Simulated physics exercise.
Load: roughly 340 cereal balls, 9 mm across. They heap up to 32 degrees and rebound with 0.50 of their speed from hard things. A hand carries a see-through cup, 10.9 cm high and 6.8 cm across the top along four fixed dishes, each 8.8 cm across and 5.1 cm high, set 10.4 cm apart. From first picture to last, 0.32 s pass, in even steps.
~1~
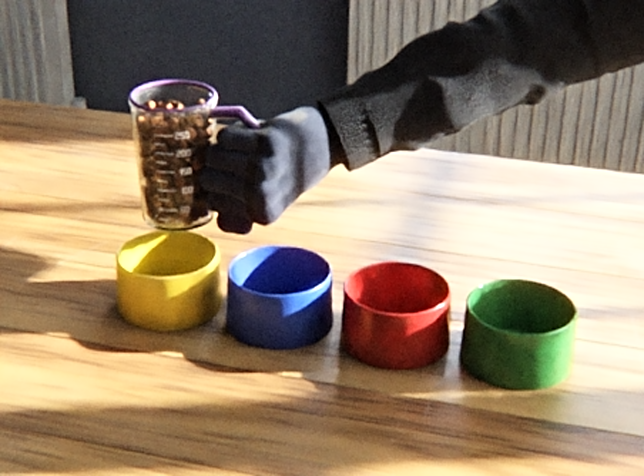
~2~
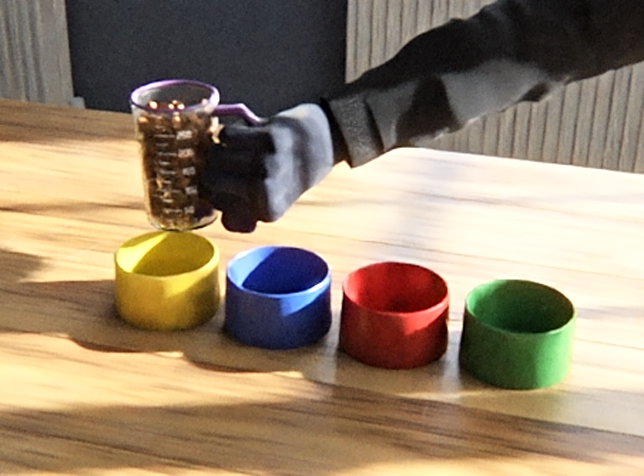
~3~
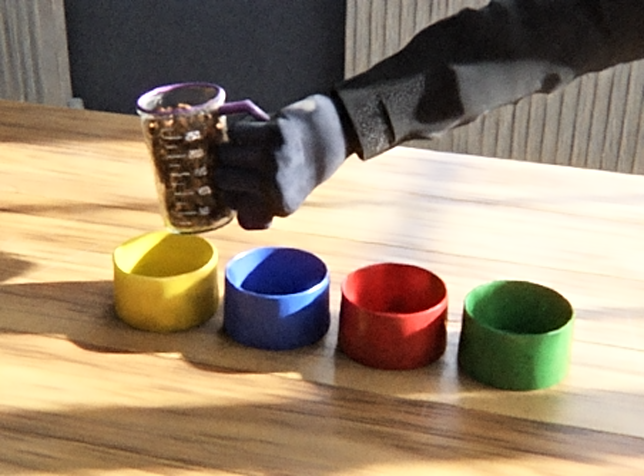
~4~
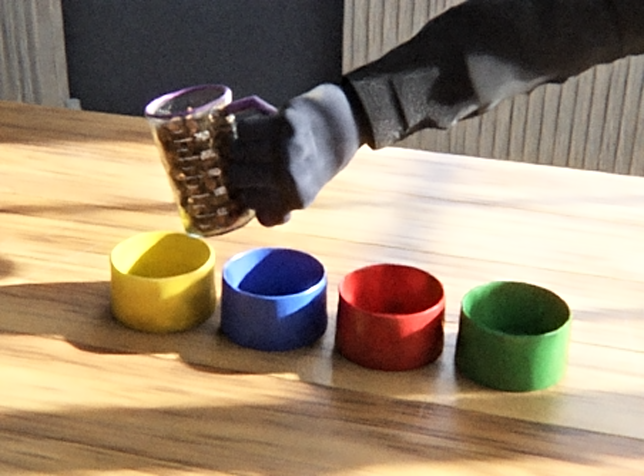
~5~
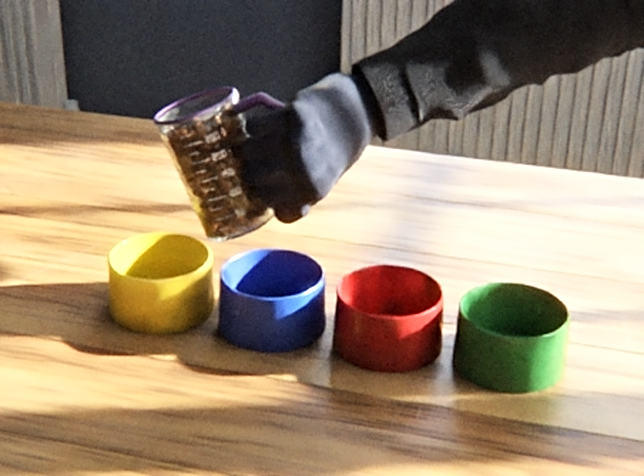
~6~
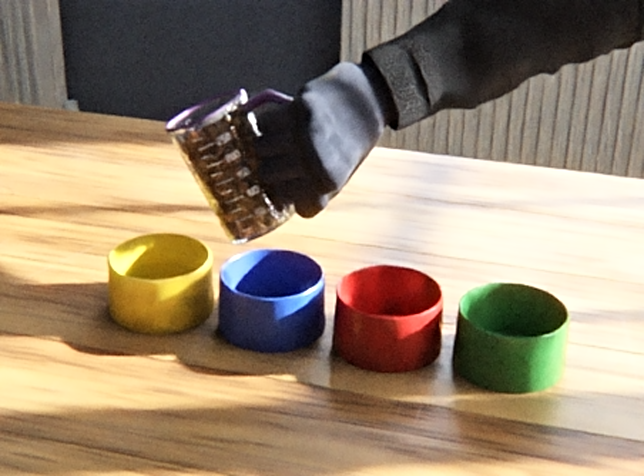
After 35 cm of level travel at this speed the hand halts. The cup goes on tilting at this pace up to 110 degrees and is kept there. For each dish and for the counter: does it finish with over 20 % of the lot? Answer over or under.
Red: Over, blue: Under, green: Over, yellow: Under, counter: Under.
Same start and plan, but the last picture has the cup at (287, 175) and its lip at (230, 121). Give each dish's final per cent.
Red 0, blue 0, green 90, yellow 0.
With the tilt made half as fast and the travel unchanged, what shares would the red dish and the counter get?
In that case red 0; counter 10.
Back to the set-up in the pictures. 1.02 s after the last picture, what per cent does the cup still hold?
Some 60 per cent of the load.
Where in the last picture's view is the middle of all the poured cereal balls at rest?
At about (452, 335).
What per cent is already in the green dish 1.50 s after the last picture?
About 20 per cent by then.
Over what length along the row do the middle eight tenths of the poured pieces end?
Roughly 13 cm.
Then, 0.61 s after the last picture, tilt 89 degrees; cup holds 100 %.
Then, 1.02 s after the last picture, tilt 110 degrees; cup holds 60 %, red 30 %, blue 5 %.
Then, 1.50 s after the last picture, tilt 110 degrees; cup holds 25 %, red 40 %, blue 5 %, green 20 %.
In the end, red 40 %, blue 5 %, green 45 %, yellow 0 %, counter 10 %.
